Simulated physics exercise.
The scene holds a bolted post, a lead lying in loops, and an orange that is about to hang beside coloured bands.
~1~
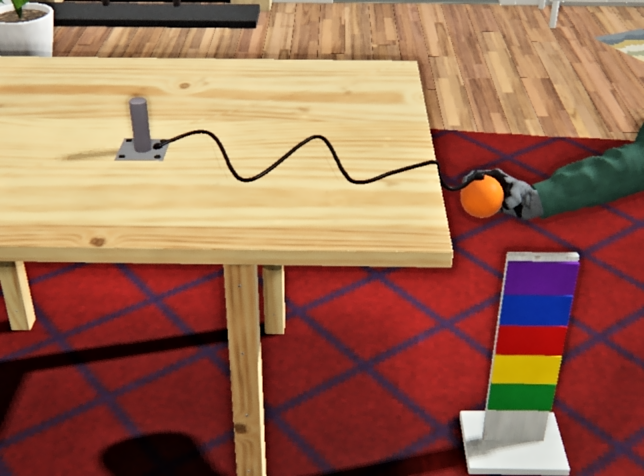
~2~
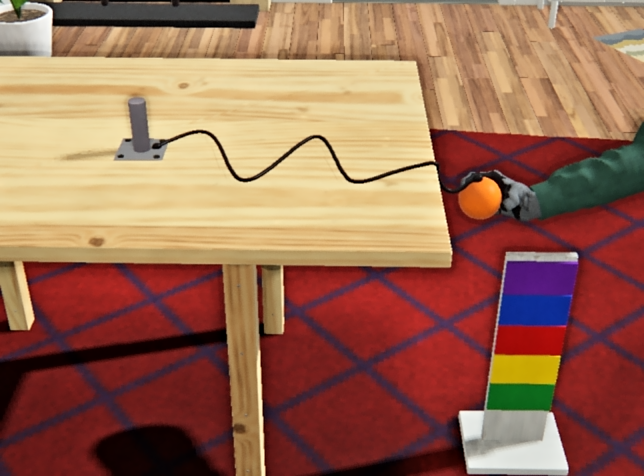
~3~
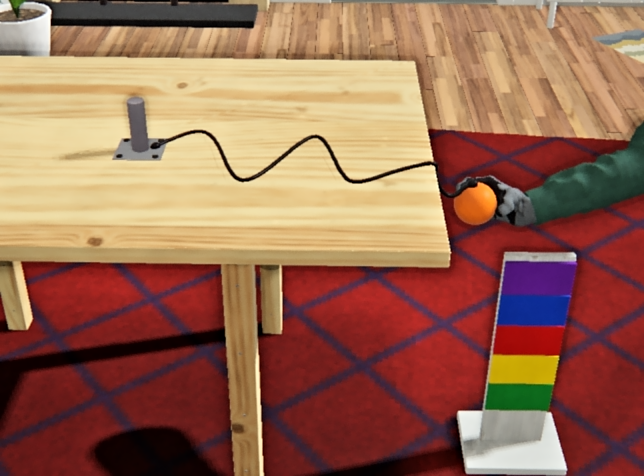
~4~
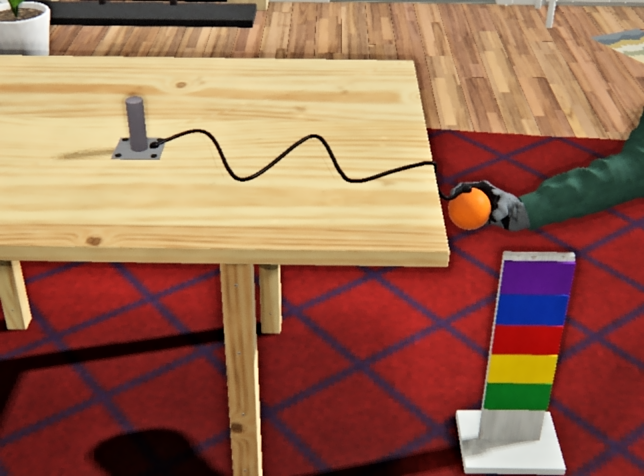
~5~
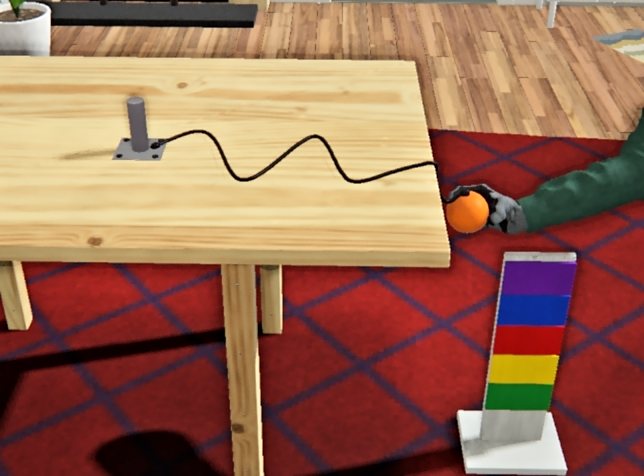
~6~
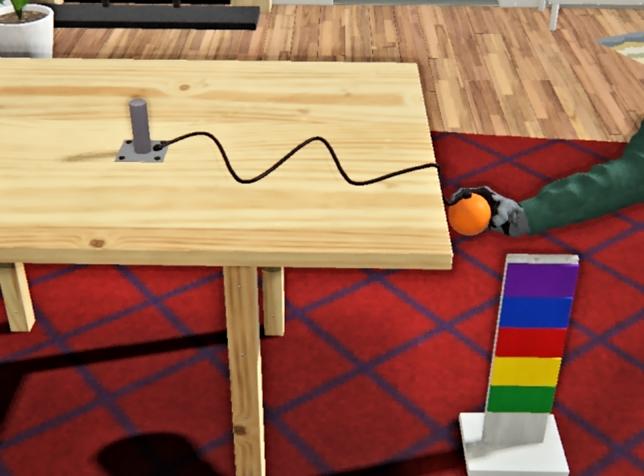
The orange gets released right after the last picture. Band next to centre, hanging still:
Green.
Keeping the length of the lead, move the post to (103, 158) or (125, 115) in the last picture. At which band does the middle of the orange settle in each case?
Result 1: Yellow. Result 2: Yellow.
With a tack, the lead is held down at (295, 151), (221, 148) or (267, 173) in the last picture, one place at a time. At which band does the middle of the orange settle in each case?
First try blue, second yellow, third red.
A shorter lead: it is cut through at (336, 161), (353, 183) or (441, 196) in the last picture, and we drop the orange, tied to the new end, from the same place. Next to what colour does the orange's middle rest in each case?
The bands would be no band, purple and yellow, in that order.
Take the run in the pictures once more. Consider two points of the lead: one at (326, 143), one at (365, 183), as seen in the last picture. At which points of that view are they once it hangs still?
At (433, 192) for the first, at (424, 273) for the second.
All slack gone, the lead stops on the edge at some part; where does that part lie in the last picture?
It's the piece you see at (304, 144).
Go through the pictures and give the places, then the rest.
Orange (482, 197); purple (541, 280); blue (536, 312); red (531, 342); yellow (526, 371); green (522, 398), in the first frame.
Orange (480, 198); lead through (195, 132) (230, 170) (290, 152) (335, 159) (399, 171), in the second frame.
Orange (475, 204), in the third frame.
Orange (470, 209); lead through (192, 132) (228, 169) (287, 152) (333, 158) (396, 170), in the fourth frame.
Orange (467, 212), in the fifth frame.
Orange (470, 214); lead through (195, 134) (231, 171) (291, 154) (336, 161) (399, 173), in the sixth frame.
A little later, orange near (448, 361); level with yellow.
Next, orange near (399, 399); level with green.
Later still, orange near (422, 395); level with green.
When it is over, orange near (414, 398); level with green. The lead holds its middle at green.
